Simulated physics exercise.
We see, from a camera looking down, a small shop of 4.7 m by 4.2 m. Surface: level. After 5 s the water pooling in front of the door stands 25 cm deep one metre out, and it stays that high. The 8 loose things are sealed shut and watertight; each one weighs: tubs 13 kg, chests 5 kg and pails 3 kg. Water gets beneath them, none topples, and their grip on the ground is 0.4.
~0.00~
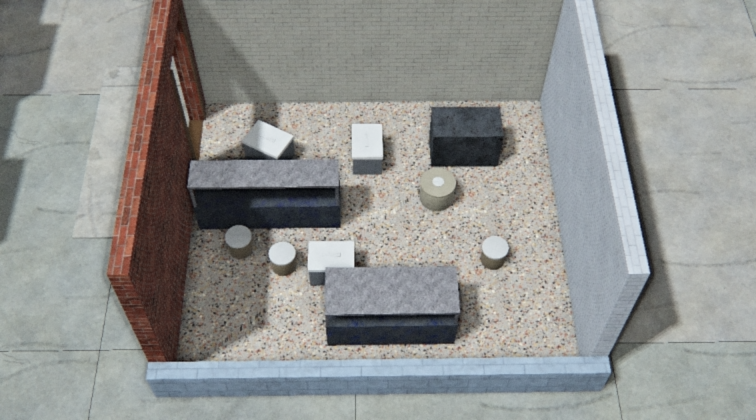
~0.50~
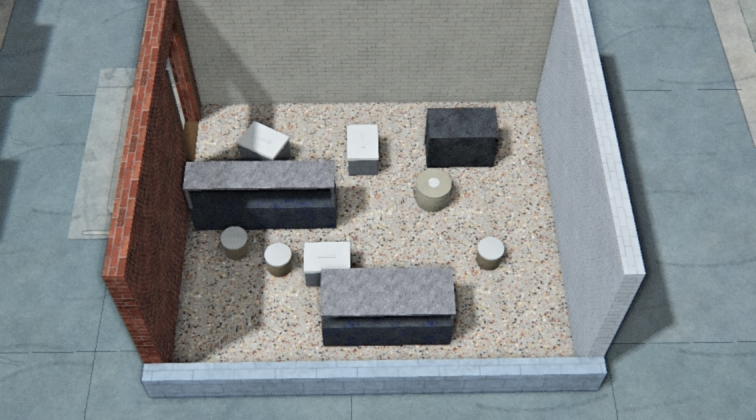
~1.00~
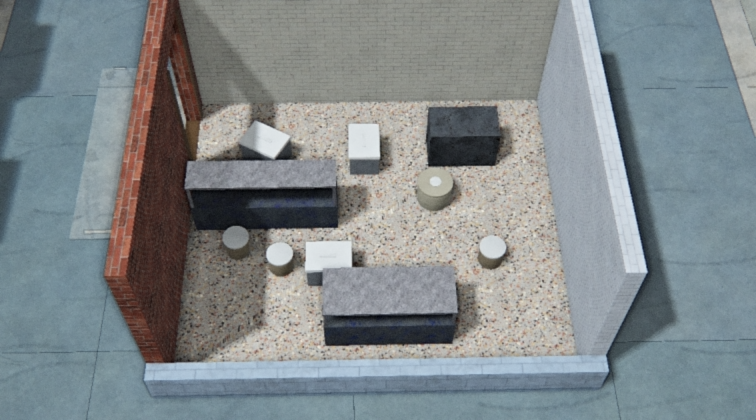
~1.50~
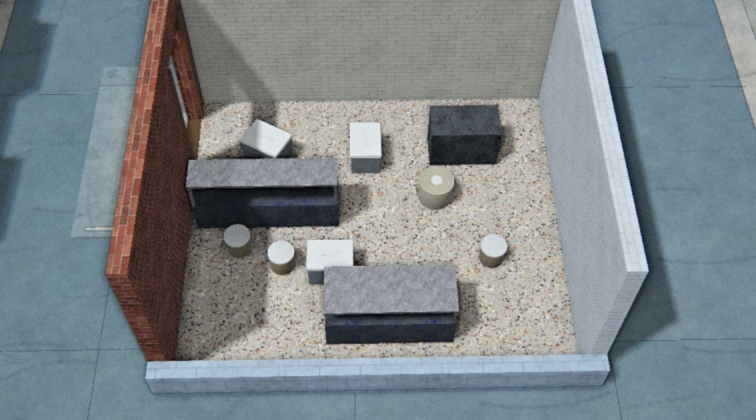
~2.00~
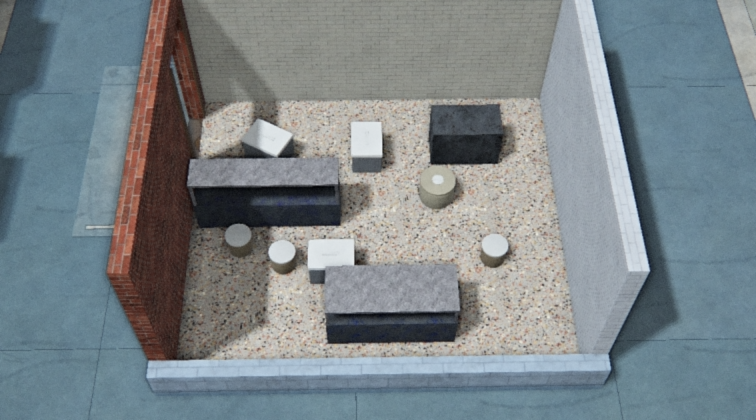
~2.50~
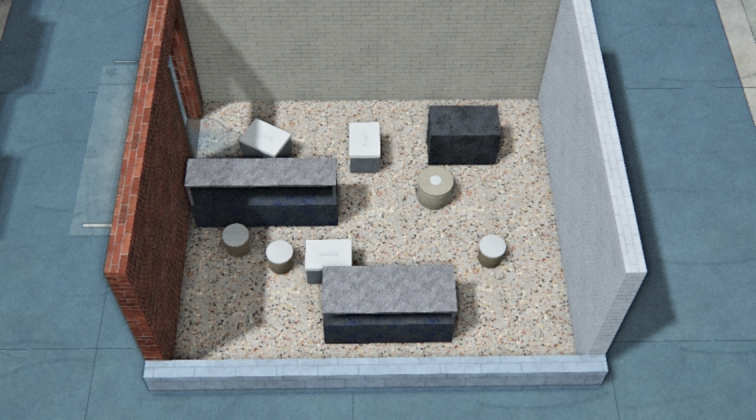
The video shows a roofless, walled room with blocks and round tubs on a speckled floor, seen from above, as the paving outside turns bluish and a small patch of water appears inside the left brick wall, while the objects stay put.
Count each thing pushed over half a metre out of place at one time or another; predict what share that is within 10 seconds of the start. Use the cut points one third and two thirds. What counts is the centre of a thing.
It falls from one third to two thirds.
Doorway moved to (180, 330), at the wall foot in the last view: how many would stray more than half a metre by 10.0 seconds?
The answer then is 4.
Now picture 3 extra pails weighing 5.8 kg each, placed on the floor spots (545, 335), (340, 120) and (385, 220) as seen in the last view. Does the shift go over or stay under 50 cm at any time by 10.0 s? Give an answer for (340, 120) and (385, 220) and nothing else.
The first: Exceeds it. The second: Falls below it.
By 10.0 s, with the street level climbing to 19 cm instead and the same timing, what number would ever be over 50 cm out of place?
I count 3 of them in that case.
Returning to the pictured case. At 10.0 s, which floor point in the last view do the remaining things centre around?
At about (381, 255).
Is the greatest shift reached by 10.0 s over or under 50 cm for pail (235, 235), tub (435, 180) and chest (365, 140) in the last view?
Order as asked - a smaller shift, a bigger shift, a bigger shift.
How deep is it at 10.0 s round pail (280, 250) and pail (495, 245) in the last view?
Some 1 cm at the first, some 7 cm at the second.
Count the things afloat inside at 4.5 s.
At that time, 1.
After 3.5 s 0 of 8 are over 50 cm from their spots; 0 afloat.
After 4.5 s 1 of 8 are over 50 cm from their spots; 1 afloat.
After 7.0 s 3 of 8 are over 50 cm from their spots; 2 afloat.
After 10.0 s 4 of 8 are over 50 cm from their spots, and 4 have been at some point; 2 afloat.
